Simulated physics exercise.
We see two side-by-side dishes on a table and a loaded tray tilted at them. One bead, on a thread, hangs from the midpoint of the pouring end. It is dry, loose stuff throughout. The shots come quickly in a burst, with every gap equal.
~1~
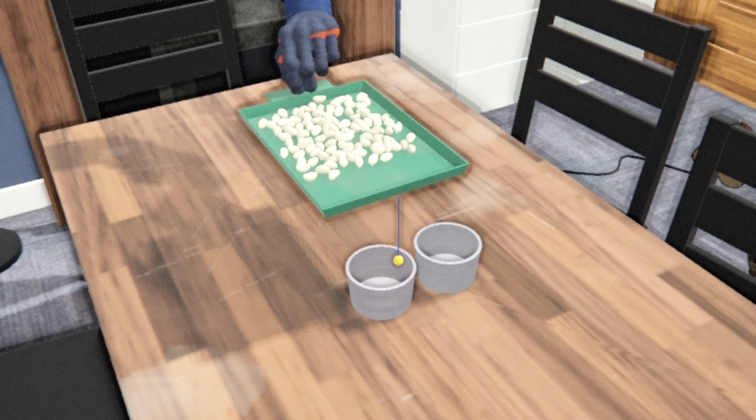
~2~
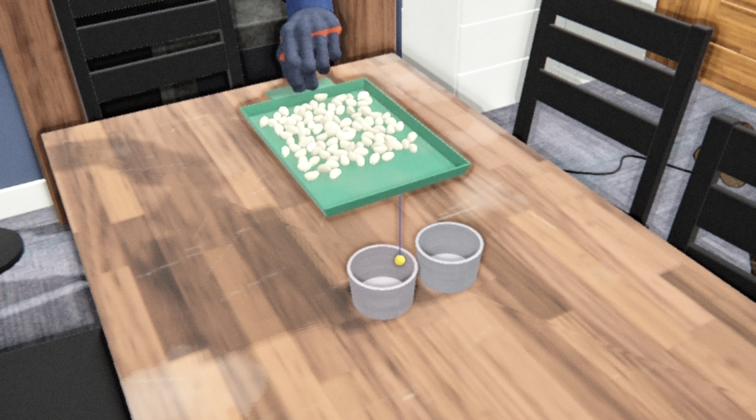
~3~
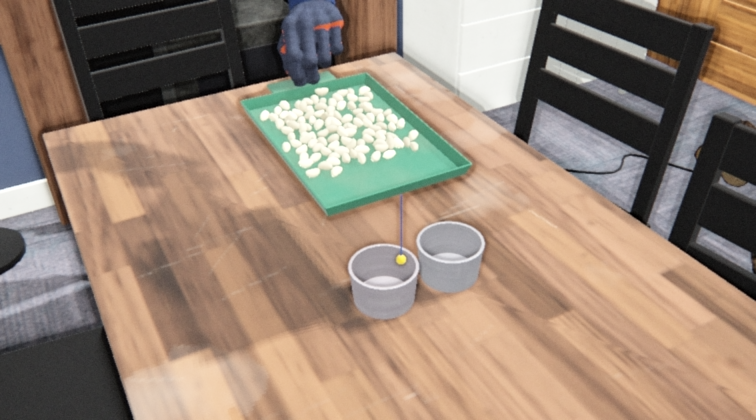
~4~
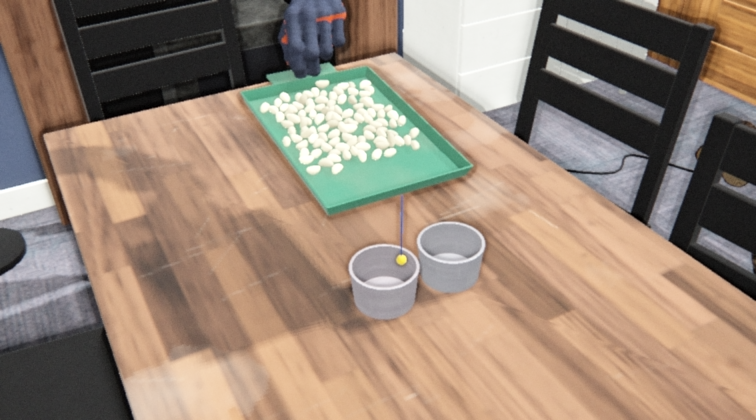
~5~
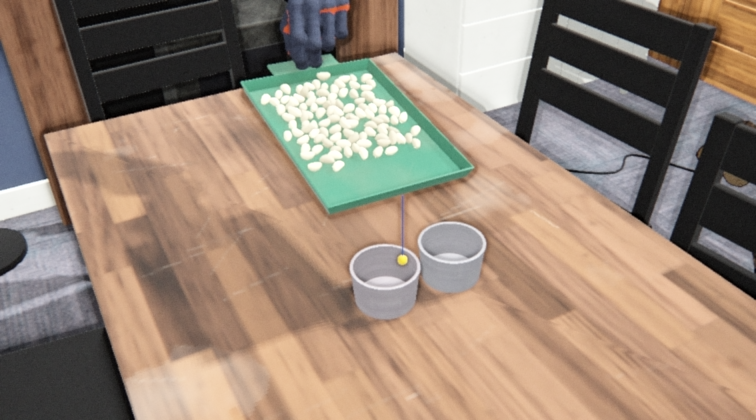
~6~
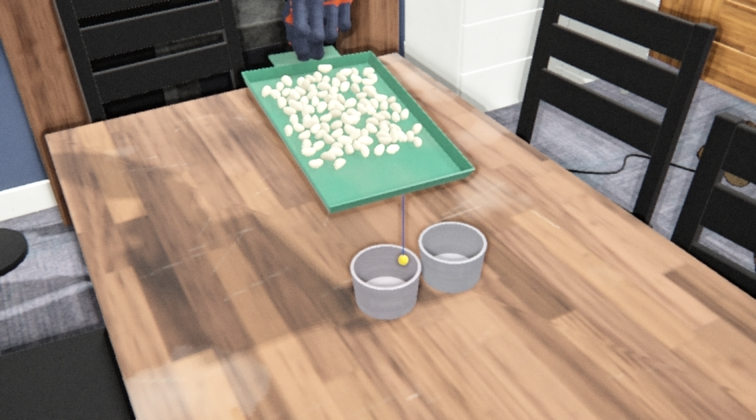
At first, a dark gloved hand is at the far end of a green tray of white beans, with two gray dishes side by side on the wooden table. Then the hand slowly raises that far end, the pouring edge dipping slightly toward its right corner, while the dishes barely shift.
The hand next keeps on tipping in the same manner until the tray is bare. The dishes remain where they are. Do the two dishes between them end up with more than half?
Most likely the spill will be the greater part.
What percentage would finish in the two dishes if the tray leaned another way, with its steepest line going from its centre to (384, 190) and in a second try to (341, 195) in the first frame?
So it's 0 percent with the first slope and 0 percent with the other.
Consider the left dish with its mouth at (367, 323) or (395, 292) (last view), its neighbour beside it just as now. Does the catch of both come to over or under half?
Result, first place: Not as much as half; second place: Exceeding half.
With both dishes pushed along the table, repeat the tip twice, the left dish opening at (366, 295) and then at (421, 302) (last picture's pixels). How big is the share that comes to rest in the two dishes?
About 50 per cent, then about 50 per cent.
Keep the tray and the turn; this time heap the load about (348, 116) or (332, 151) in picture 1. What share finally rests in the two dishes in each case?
You'd get 20 % the first time and 10 % the second.
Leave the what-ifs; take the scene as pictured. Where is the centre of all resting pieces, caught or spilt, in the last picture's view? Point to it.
At about (470, 308), give or take.
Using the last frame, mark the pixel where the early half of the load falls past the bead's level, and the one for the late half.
The opening half passes (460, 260), the closing half (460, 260).
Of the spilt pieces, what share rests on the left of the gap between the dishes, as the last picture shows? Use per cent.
Roughly 10 in a hundred.
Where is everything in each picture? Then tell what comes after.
The first frame shows corners of the pouring end (325, 206) and (463, 163), level; middle of the load (329, 134), white beans; left dish (398, 299); right dish (465, 273); bead on its thread (398, 260).
The second frame shows corners of the pouring end (327, 205) and (465, 163), level; middle of the load (331, 133).
The third frame shows corners of the pouring end (328, 204) and (466, 163), tipped barely, lowest at the right corner; middle of the load (332, 129).
The fourth frame shows corners of the pouring end (329, 204) and (467, 165), tipped a little, lowest at the right corner; middle of the load (333, 124).
The fifth frame shows corners of the pouring end (331, 203) and (468, 166), tipped a little, lowest at the right corner; middle of the load (334, 119).
The sixth frame shows corners of the pouring end (332, 203) and (469, 167), tipped a little, lowest at the right corner; middle of the load (335, 114); left dish (402, 299); right dish (470, 273).
Just after the last frame, tray tipped steeply; almost all on the tray; just a few in the right dish; just a few outside both; about a tenth in the air.
A moment on, tray tipped right over; roughly a third on the tray; just a few in the right dish; roughly a third outside both; roughly a quarter in the air.
Further on, tray tipped past a quarter turn; just a few in the left dish; roughly a quarter in the right dish; the larger part outside both.
When it is over, tray tipped past a quarter turn; just a few in the left dish; roughly a quarter in the right dish; the larger part outside both.
